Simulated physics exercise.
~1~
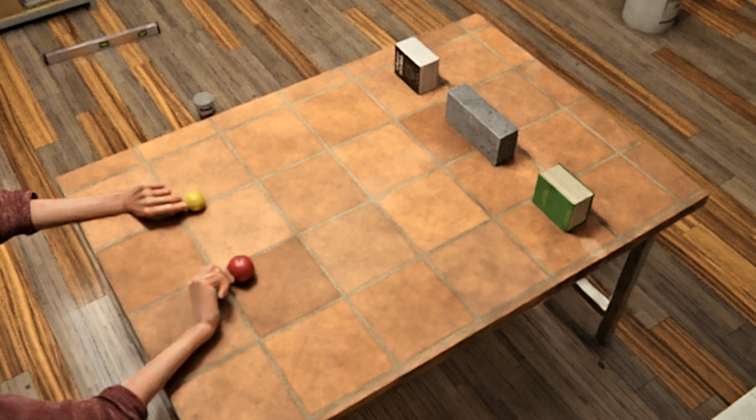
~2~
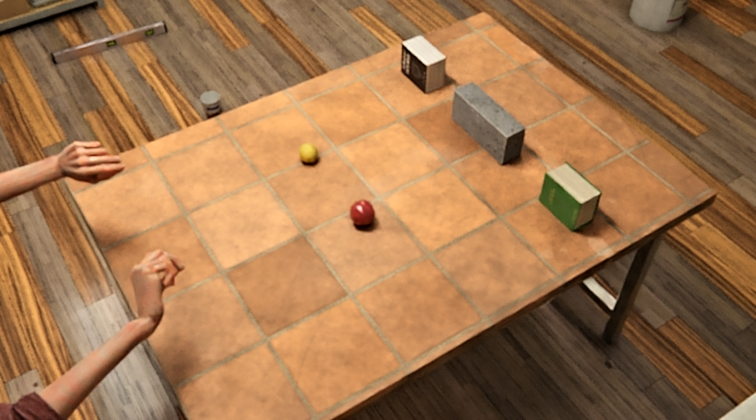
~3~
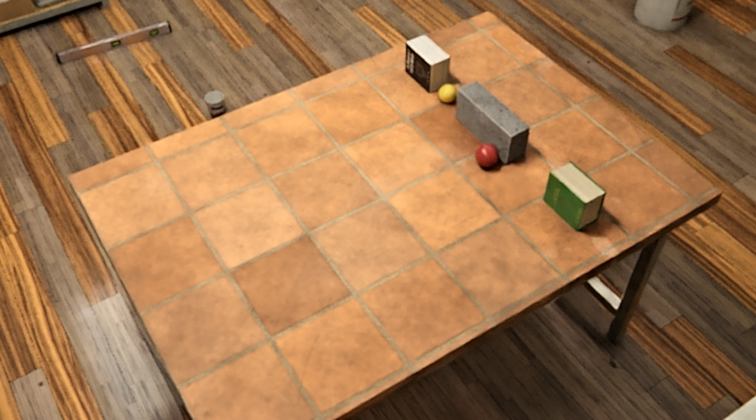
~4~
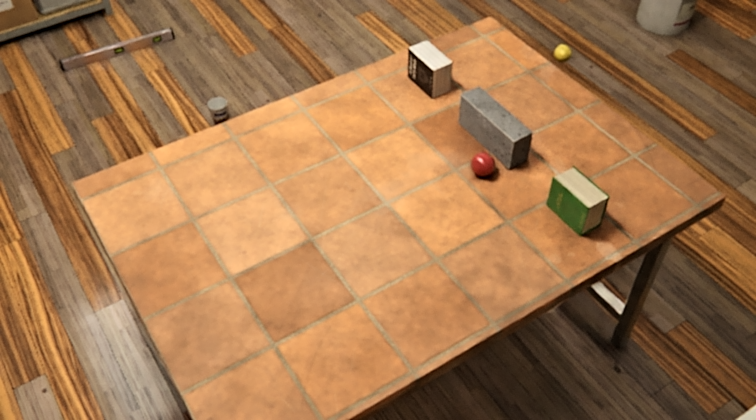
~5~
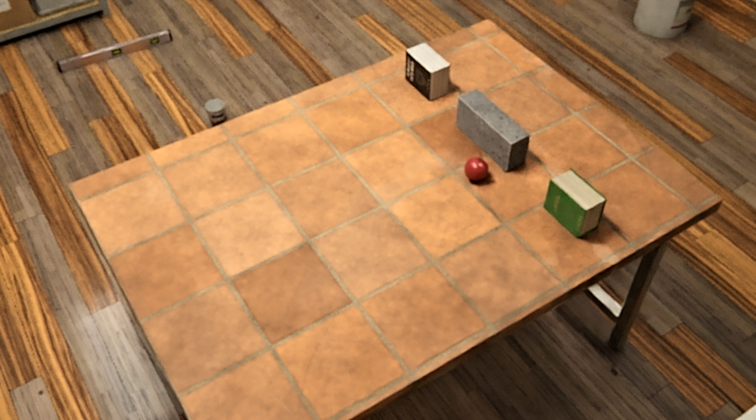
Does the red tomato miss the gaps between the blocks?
Yes, the red tomato is stopped by the grey brick and comes to rest in front of it, while the lemon gets through.
